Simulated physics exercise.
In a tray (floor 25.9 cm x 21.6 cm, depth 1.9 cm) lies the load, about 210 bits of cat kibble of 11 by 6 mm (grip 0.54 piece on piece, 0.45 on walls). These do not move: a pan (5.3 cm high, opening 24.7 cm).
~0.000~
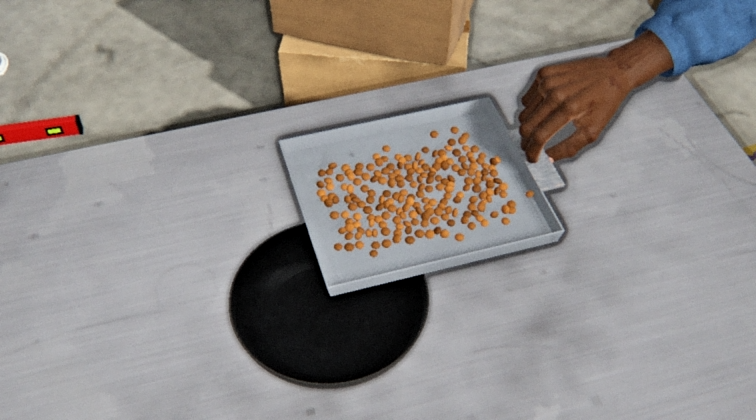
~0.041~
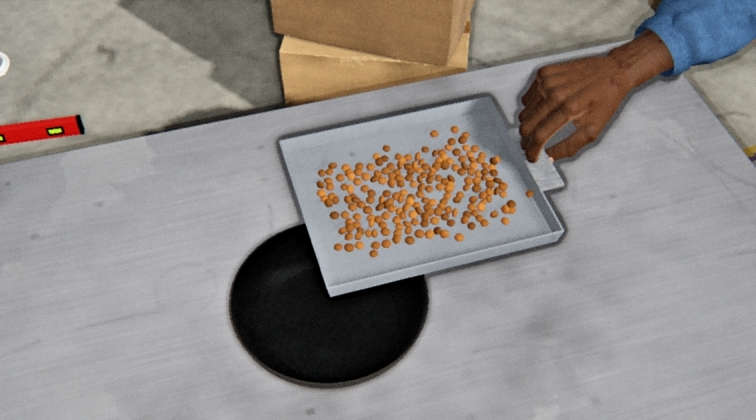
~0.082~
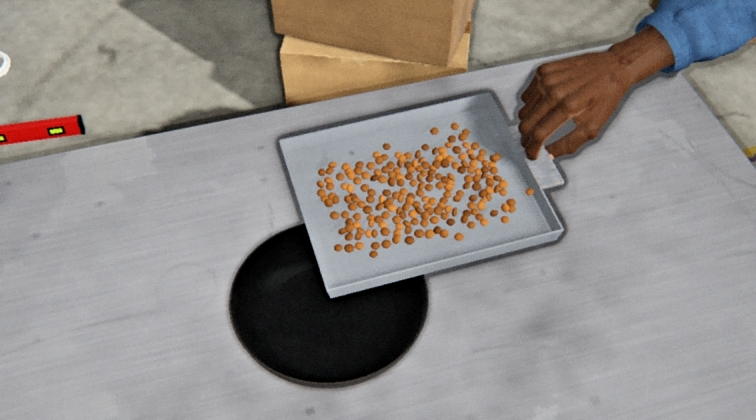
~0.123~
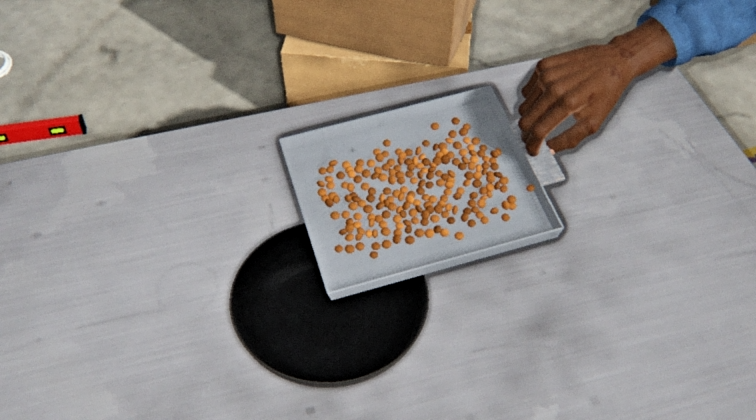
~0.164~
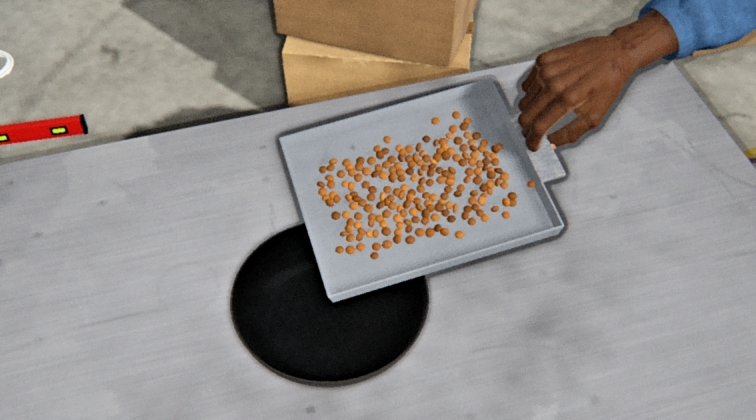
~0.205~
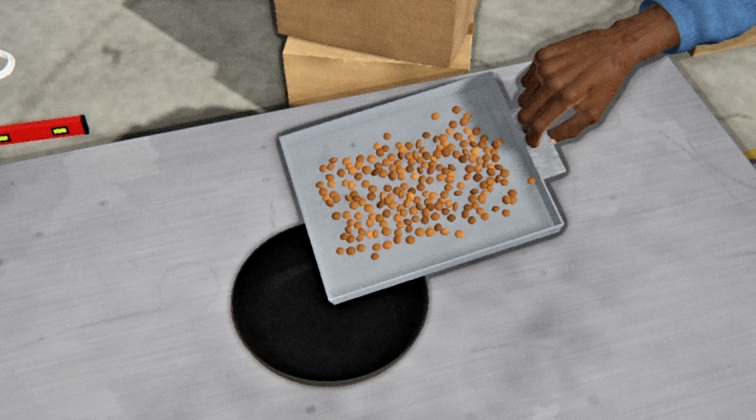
The video shows a hand holding a shallow gray tray of small orange-brown pieces above a black pan on a gray table; the tray tilts slightly toward the front left while the pieces stay almost in place.
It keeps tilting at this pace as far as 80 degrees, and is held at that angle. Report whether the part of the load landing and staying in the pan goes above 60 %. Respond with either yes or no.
Verdict: Yes.
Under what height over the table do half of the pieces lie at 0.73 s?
Median height: Approx. 16 cm.
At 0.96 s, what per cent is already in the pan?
Near 55 per cent so far.
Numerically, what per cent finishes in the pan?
About 85 percent.
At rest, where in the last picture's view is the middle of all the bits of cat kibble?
Roughly (348, 342).
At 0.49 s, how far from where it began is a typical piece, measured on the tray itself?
It has moved about 2 cm from its starting spot.
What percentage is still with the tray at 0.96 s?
Around 40 per cent of the load still sits with the tray.
Then, at 0.49 s, tilt 38 degrees; tray 100 %; middle of all pieces on or above the table near (410, 189).
Then, at 0.73 s, tilt 60 degrees; tray 95 %; middle of all pieces on or above the table near (377, 268).
After 0.96 s, tilt 79 degrees; pan 55 %, tray 40 %, in the air 5 %; middle of all pieces on or above the table near (355, 316).
After 1.17 s, tilt 80 degrees; pan 75 %, tray 25 %; middle of all pieces on or above the table near (348, 327).
At rest (2.0 s), pan 85 %, tray 15 %.
